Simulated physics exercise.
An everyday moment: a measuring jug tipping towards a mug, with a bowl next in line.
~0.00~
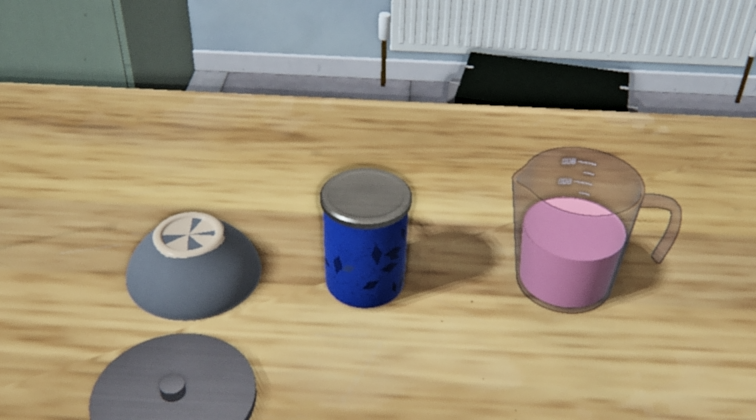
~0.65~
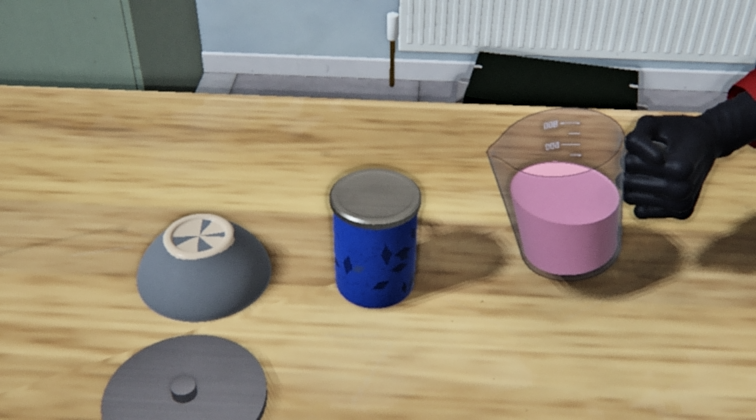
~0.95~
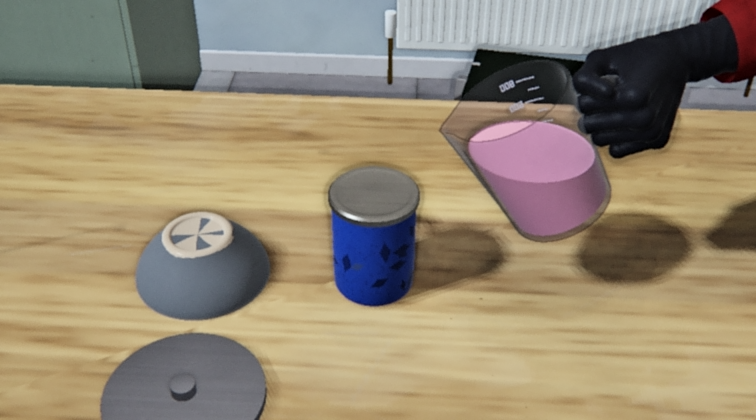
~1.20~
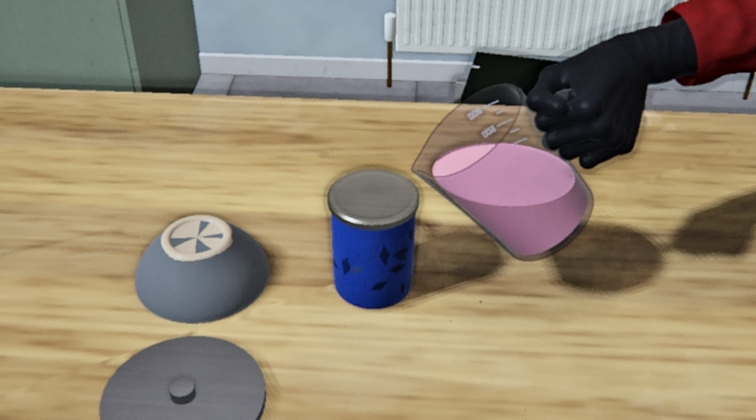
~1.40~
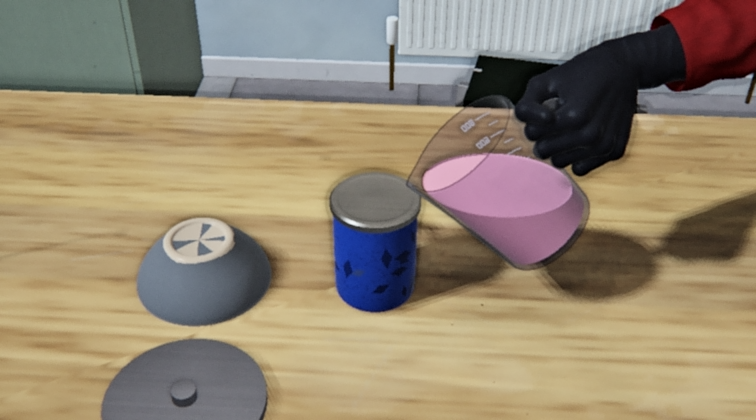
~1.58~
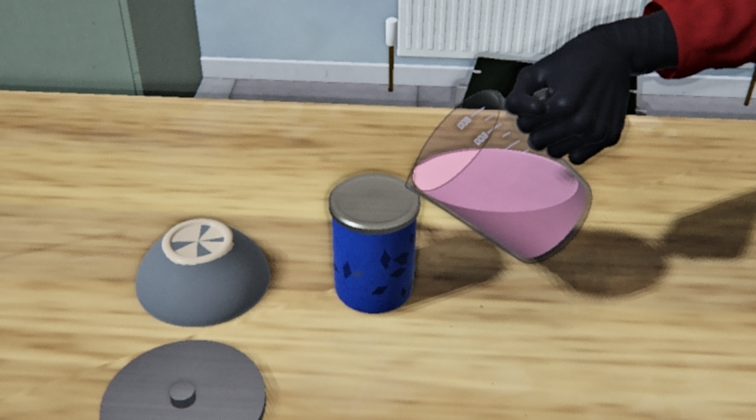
A pale wooden tabletop, seen from above at an angle, stands before a blue wall with a white radiator and a grey-green cabinet. An upturned grey bowl and a dark round lid sit at left, a lidded blue mug in the middle, and a clear jug of pink liquid at right. After the view shifts slightly, a black-gloved, red-sleeved hand grips the jug, lifts it and tilts it leftward beside the mug.
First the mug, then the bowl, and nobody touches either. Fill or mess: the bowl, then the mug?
The bowl sheds it on the top; the mug sheds it on the top.
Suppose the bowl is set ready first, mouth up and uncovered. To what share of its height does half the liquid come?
About 65 per cent.
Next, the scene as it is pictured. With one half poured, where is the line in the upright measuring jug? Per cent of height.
About 25 per cent.
Around 2.3 s, it hits the lid of the mug and runs off.
Around 3.2 s, it runs off the upturned base of the bowl.
Around 4.6 s, the mug is empty, in a puddle; the bowl is empty, in a puddle.
